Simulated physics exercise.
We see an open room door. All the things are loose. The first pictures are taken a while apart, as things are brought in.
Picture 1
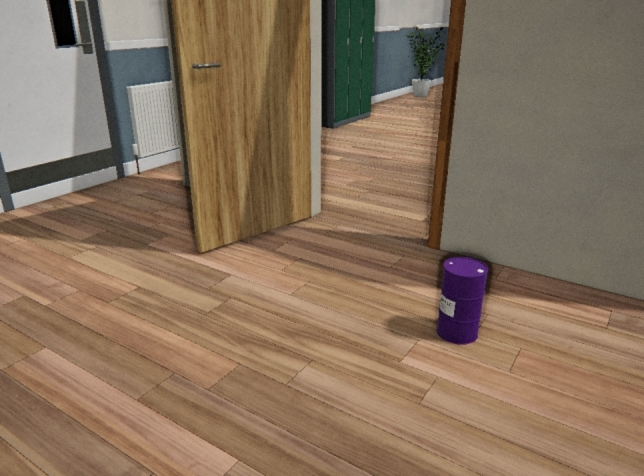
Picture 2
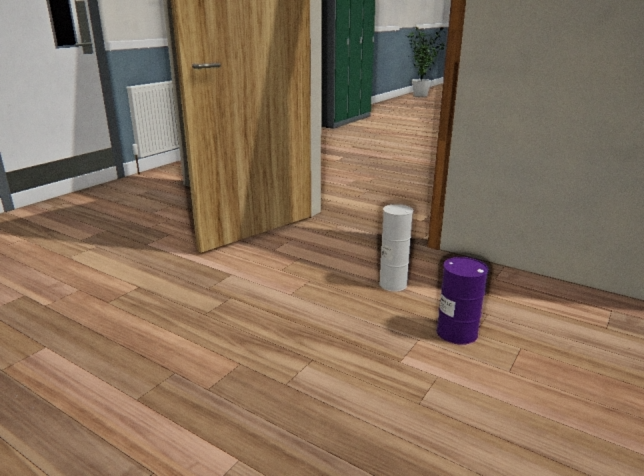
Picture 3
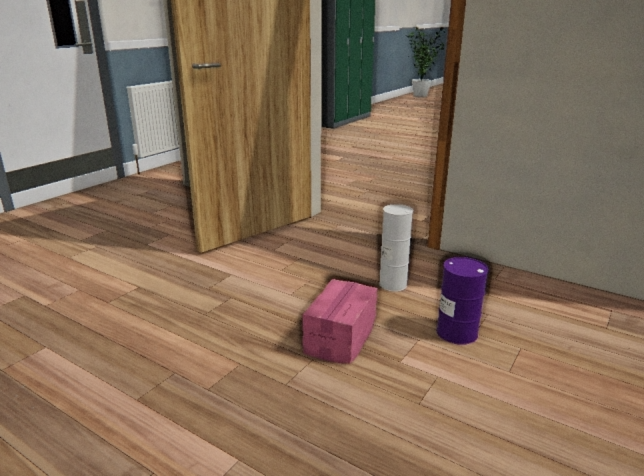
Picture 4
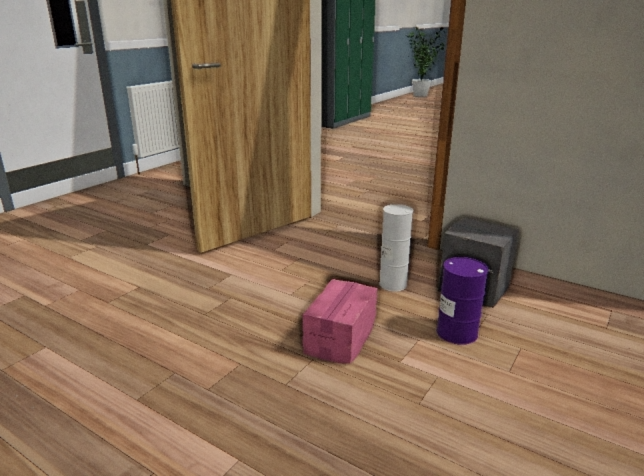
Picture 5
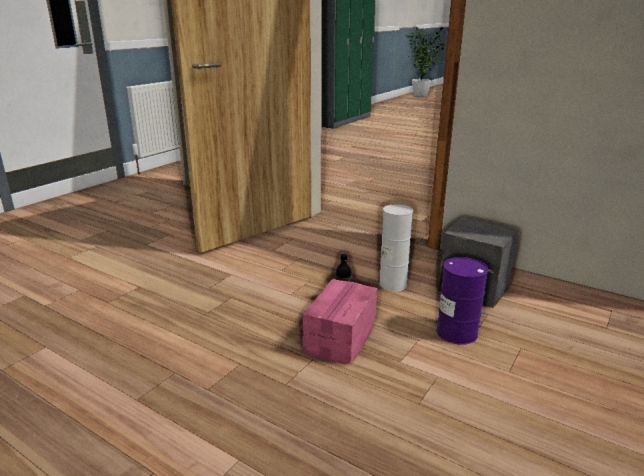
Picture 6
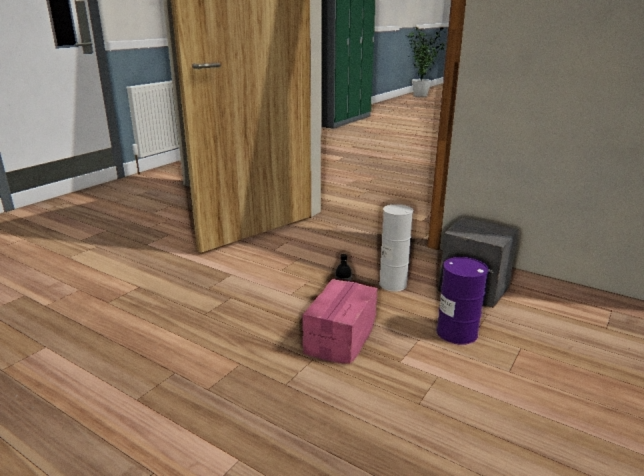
A purple canister stood by a wide-open door that never moved, and then a white canister, a pink box, a grey box and a small dark bottle appeared around it, one after another.
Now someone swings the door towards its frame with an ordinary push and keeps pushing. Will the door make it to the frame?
In the end the door reaches the frame.
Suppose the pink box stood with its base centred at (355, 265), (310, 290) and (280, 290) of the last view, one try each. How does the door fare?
In the first case it is blocked; in the second case it reaches the frame; in the third case it closes.
Then, 0.60 s after the last picture, open by 77°.
Then, 0.90 s after the last picture, open by 50°.
Then, 1.30 s after the last picture, open by 9°.
At rest, open by 0°; all 5 in place. Seen from the same camera at the end, black bottle near (343, 279).
